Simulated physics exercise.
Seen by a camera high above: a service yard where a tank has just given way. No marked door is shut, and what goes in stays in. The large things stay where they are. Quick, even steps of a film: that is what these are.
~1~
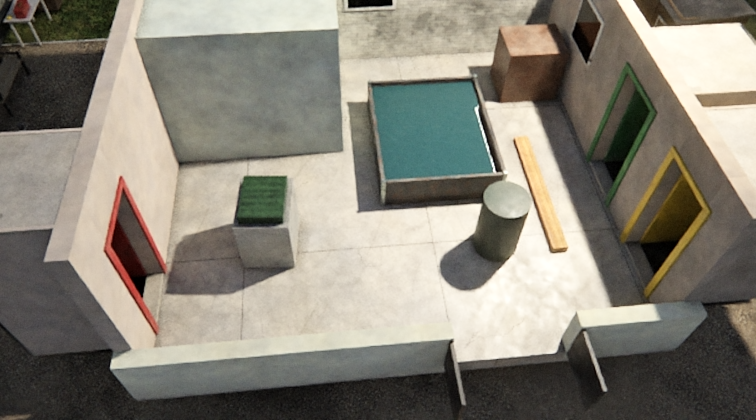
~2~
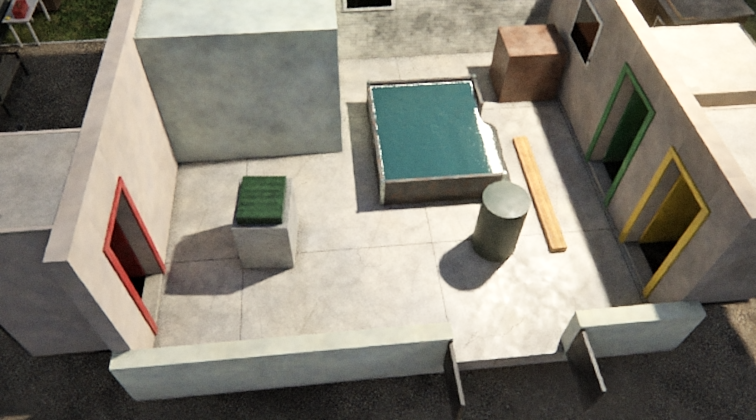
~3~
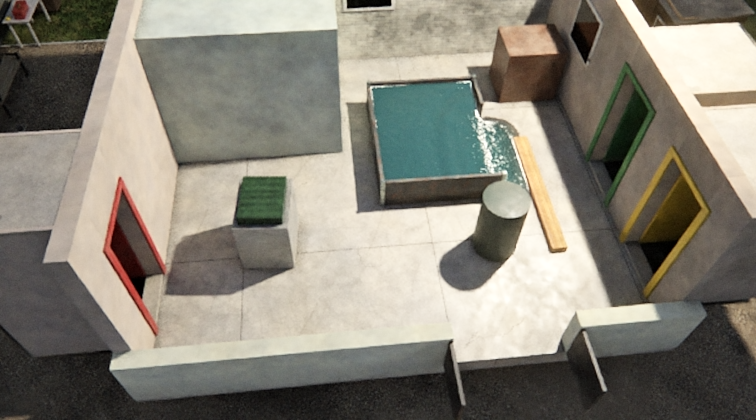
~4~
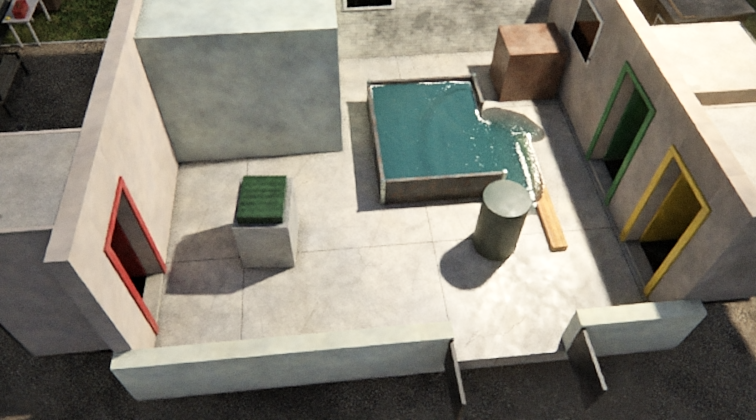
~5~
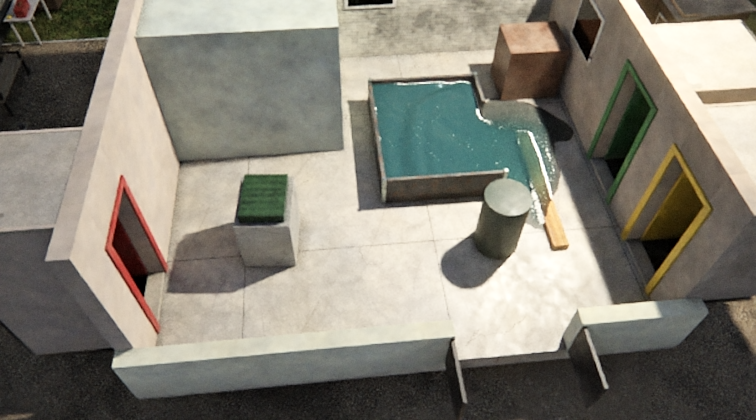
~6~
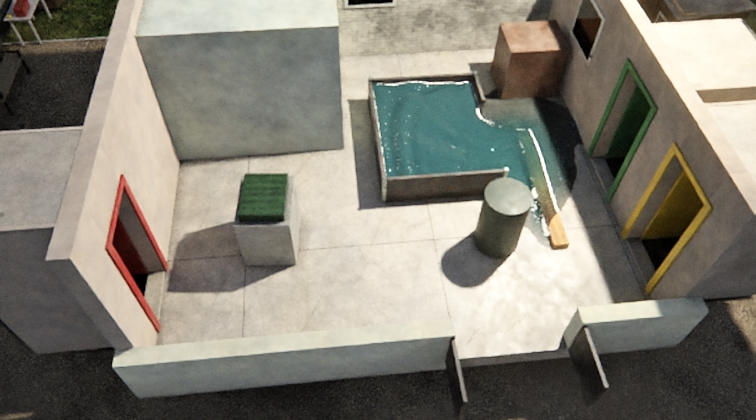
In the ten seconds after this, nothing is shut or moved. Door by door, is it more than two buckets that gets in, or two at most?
Yellow door - more than two; red door - two at most; green door - more than two.
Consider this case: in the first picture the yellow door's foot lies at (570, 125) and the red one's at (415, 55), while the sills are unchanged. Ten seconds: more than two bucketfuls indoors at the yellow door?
So the yellow door overshoots, it seems.
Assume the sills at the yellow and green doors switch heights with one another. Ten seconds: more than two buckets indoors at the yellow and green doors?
The yellow door overshoots the limit, then the green door overshoots the limit.
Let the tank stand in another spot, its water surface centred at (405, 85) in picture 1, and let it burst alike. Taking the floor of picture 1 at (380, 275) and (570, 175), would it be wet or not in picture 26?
Result: Spared; inundated.
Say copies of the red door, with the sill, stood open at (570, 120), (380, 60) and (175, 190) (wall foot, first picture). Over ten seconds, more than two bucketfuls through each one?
Reading them off: Comes out higher, comes out lower, comes out lower.
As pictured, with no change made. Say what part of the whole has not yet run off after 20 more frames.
My figure: Some 88 per cent.
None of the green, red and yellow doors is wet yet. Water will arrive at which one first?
I'd say the green-painted one.
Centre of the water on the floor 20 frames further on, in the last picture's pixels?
At roughly (496, 162).
A moment on, water covers 20 % of the floor; the yellow door not reached, the red door not reached, the green door over two buckets in.
Next, water covers 30 % of the floor; the yellow door under two buckets in, the red door not reached, the green door far over two buckets in.
Then, water covers 35 % of the floor; the yellow door under two buckets in, the red door not reached, the green door far over two buckets in.
Later, water covers 55 % of the floor; the yellow door over two buckets in, the red door not reached, the green door far over two buckets in.
In the end, water covers 75 % of the floor; the yellow door far over two buckets in, the red door wet at the sill, nothing in, the green door far over two buckets in.
